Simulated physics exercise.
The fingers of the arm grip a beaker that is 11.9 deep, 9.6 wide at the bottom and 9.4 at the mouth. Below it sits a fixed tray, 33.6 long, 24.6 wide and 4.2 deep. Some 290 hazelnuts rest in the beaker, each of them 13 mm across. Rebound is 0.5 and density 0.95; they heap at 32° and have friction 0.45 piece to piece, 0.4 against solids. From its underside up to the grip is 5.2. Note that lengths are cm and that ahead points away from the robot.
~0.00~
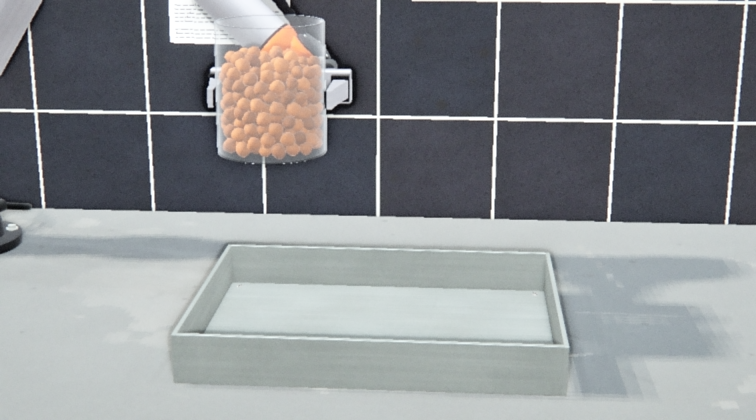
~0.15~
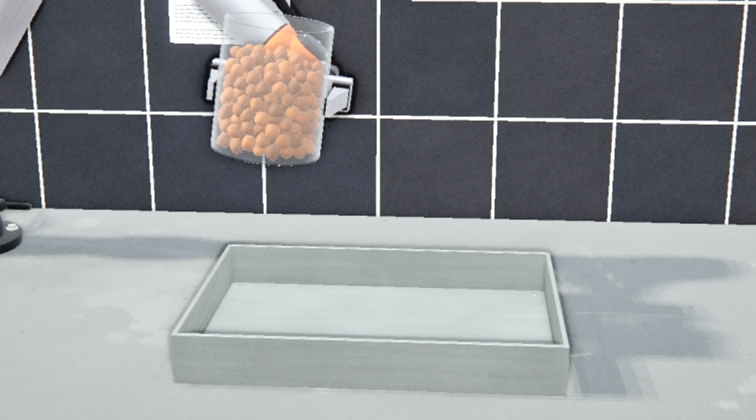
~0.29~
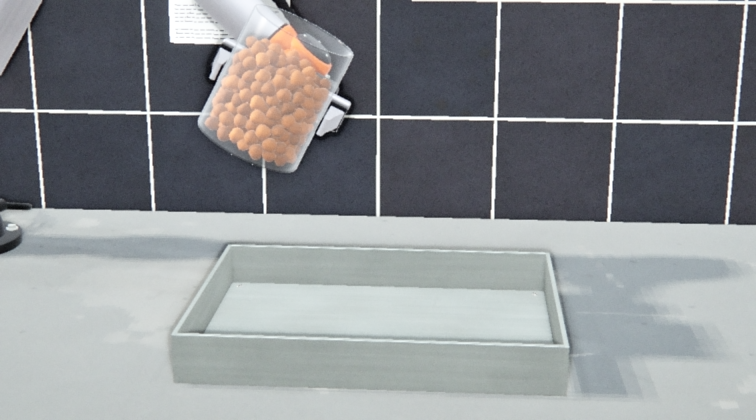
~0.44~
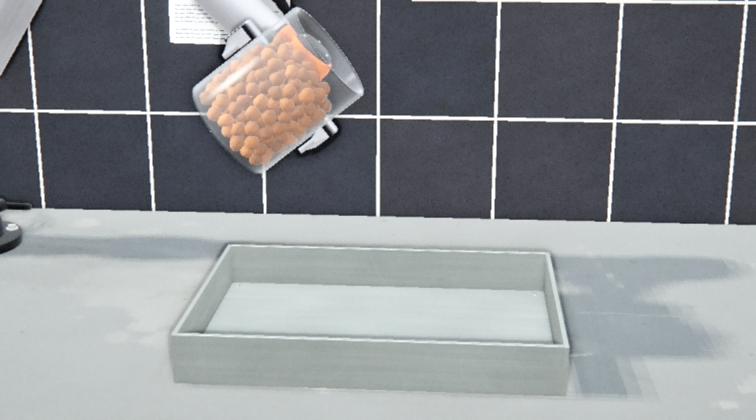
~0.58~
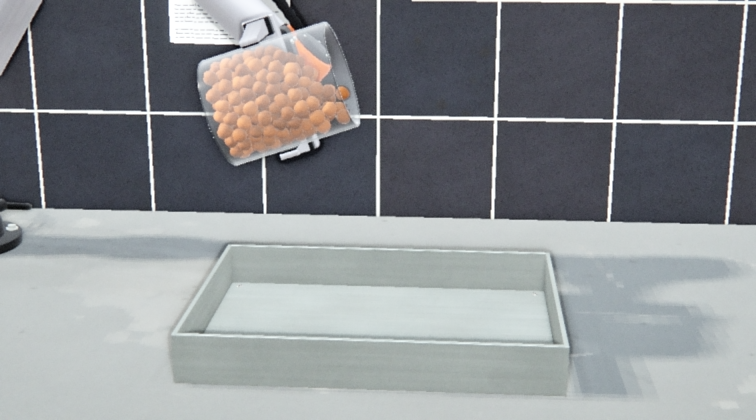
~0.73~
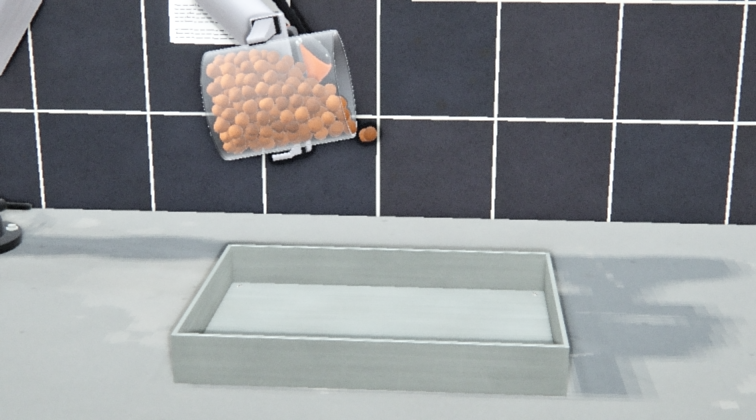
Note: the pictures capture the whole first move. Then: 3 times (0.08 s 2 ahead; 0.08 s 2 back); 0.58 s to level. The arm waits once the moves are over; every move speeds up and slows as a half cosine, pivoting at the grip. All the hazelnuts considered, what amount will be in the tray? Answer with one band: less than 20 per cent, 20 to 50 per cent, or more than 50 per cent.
20 to 50 per cent.
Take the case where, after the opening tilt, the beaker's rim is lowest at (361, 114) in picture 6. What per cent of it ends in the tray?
Around 15 in a hundred.
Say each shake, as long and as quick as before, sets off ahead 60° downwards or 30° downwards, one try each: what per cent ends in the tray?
Estimates, in order: 10 % then 20 %.
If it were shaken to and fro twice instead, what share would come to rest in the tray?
That share would be near 30 percent.
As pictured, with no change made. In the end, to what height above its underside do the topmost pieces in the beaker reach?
It reaches close to 8.0 cm in the end.
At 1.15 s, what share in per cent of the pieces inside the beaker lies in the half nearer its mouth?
About 50 percent.
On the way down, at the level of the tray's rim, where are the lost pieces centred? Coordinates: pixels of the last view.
Around (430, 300).
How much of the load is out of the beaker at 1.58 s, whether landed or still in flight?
About 35 in a hundred parts are out by then.
After 1.15 s, tilted 79° forward, highest piece 25 above the table; 218 in the beaker, 49 in the tray, 20 in flight or on a rim.
After 1.58 s, tilted 23° forward, highest piece 28 above the table; 187 in the beaker, 100 in the tray.
After 1.99 s, level, highest piece 26 above the table; 187 in the beaker, 100 in the tray.
After 3.04 s, level, highest piece 25 above the table; 187 in the beaker, 100 in the tray.
At rest, 187 in the beaker, 100 in the tray. That is 35 % in the tray.
